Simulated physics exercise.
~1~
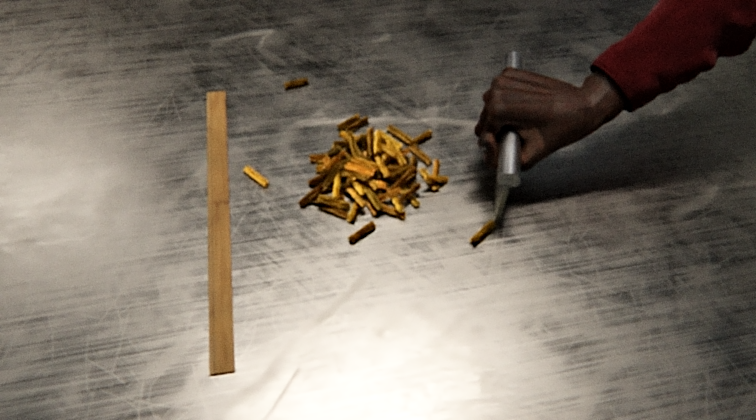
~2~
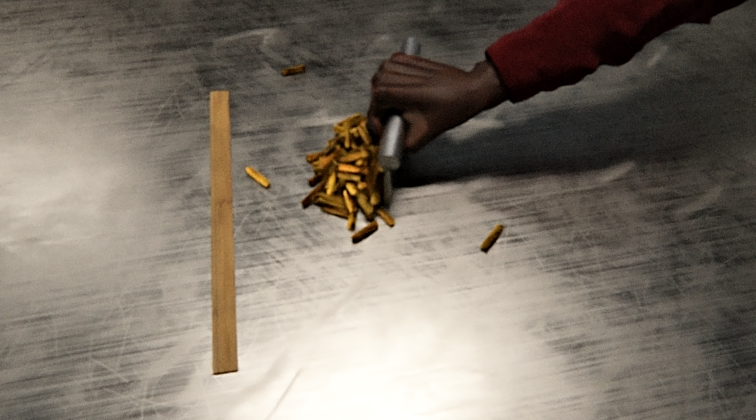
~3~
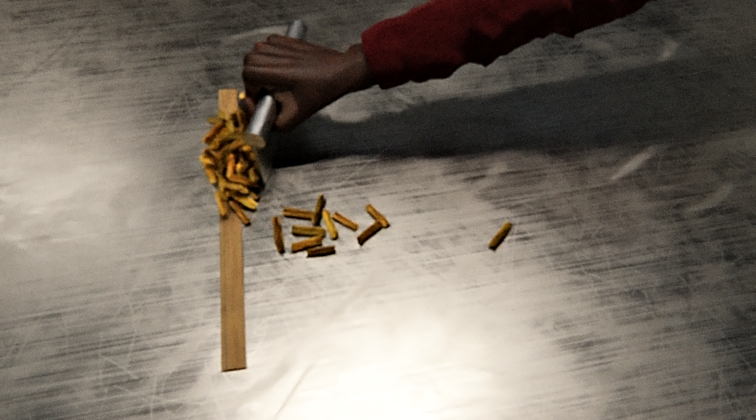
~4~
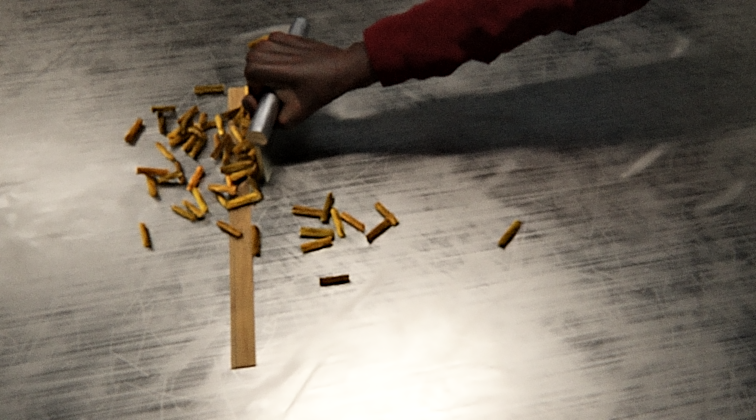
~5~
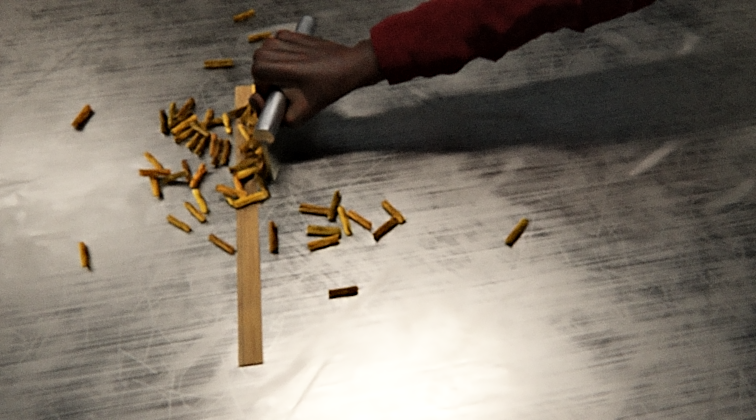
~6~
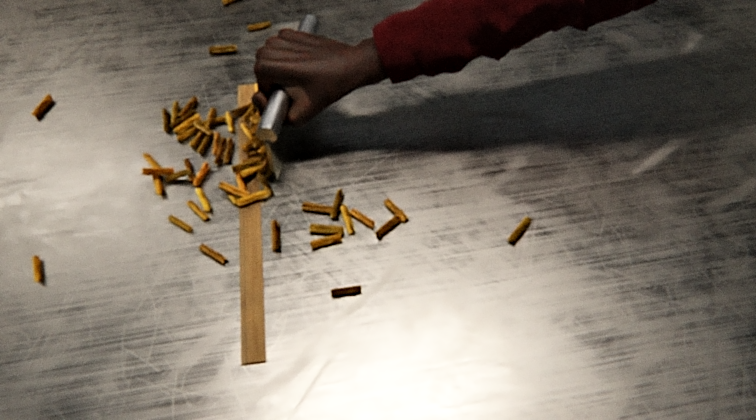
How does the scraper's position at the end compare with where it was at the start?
At the start the scraper was off to the right of the pasta heap, well away from the wooden strip. By the end it was much farther left, held at the upper part of the strip.
A metal scraper, gripped by a hand in a red sleeve, swept left into a heap of short pasta pieces and shoved many against a fixed wooden strip, where it stopped as some scattered beyond and others stayed strewn on the near right side.
